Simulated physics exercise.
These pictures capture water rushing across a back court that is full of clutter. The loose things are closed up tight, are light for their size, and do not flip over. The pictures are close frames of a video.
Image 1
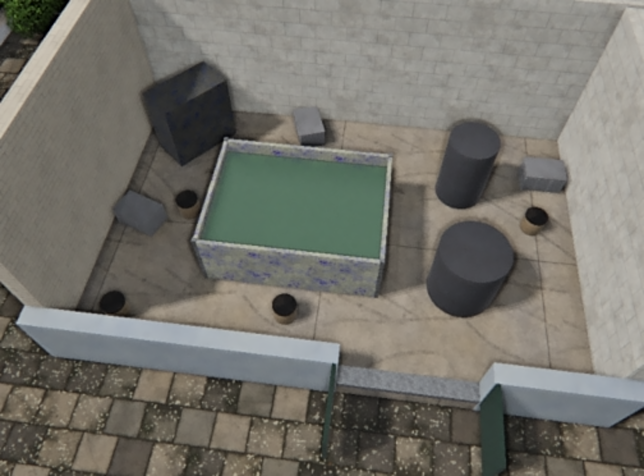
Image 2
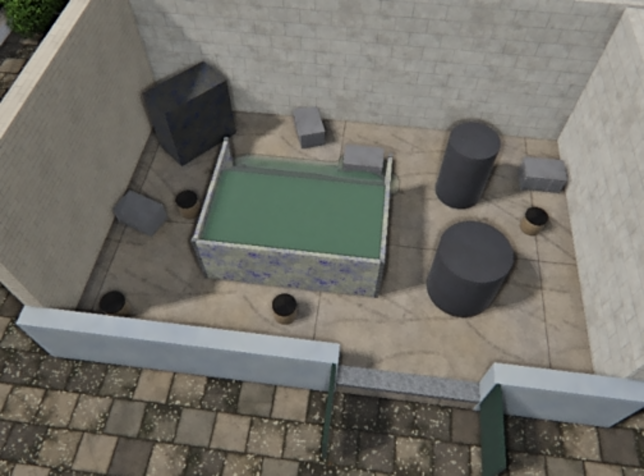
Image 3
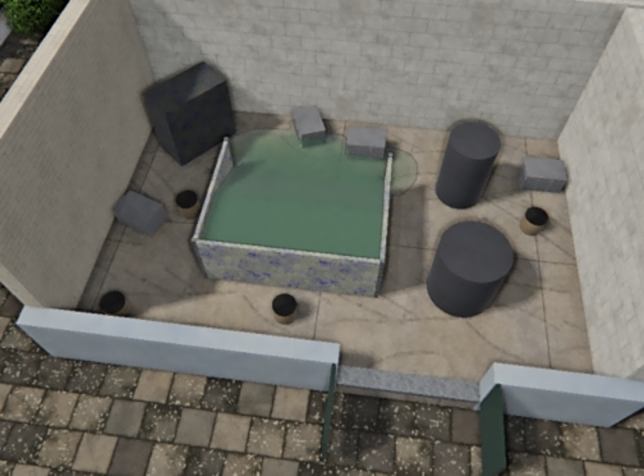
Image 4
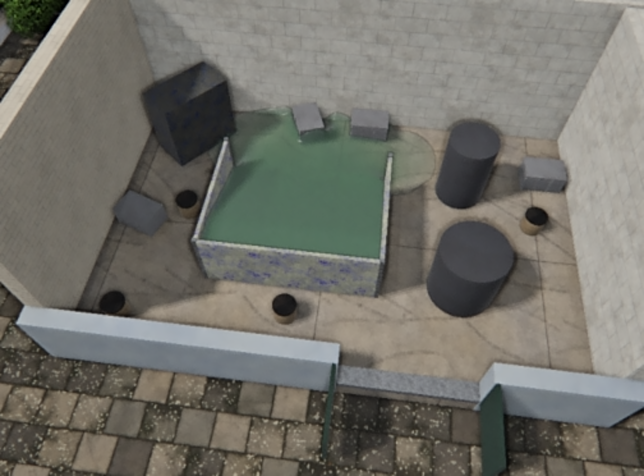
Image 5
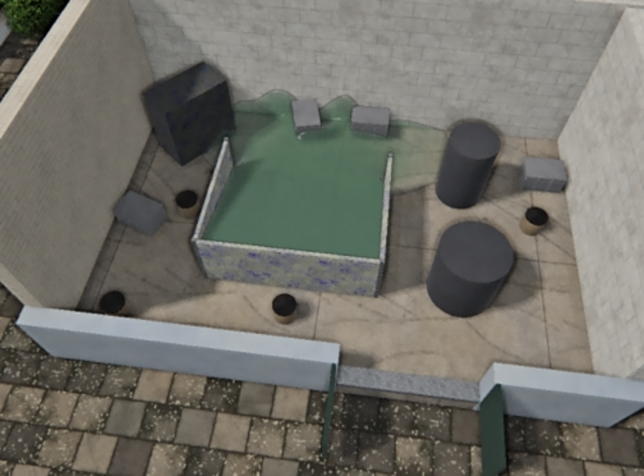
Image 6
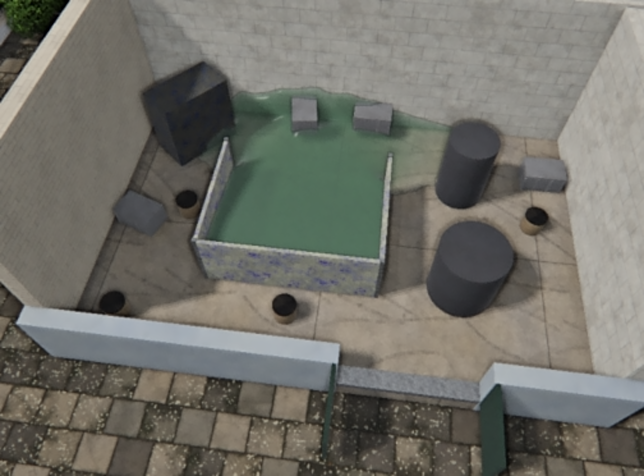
Green water fills a patterned, low-walled tank in a walled courtyard, seen from above by a still camera, with cobbles and a gateway in front. Dark cylinders stand to the right, a large dark block at back left, and grey boxes and small pots lie around. The tank's back side disappears, water spreads to the rear wall and rightward, and two grey boxes behind shift slightly.
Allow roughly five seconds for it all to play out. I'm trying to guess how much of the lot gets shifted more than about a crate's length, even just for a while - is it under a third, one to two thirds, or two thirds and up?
My guess is two thirds and up.
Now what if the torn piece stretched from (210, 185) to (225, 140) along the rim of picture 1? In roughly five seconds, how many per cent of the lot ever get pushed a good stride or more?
Around 80 in a hundred.
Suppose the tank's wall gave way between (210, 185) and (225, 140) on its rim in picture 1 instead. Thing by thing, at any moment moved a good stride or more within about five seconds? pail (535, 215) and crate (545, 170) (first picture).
Taking them in order, short of it and short of it.
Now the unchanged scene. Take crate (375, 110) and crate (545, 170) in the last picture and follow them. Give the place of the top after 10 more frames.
Expect them at roughly (553, 146) and roughly (556, 191).
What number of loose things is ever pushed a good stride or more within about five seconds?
I make it 8.
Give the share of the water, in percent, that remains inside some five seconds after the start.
By my count, 98 per cent.
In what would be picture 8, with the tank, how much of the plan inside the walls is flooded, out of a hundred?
35 in a hundred, roughly.
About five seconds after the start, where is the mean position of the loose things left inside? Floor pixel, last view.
Around pixel (336, 310).
A moment on, 1 of 8 are well off their spots; 2 afloat.
Next, 3 of 8 are well off their spots; 3 afloat.
Later, 7 of 8 are well off their spots; 3 afloat.
In the end, 8 of 8 are well off their spots, and 8 have been at some point; 8 afloat.
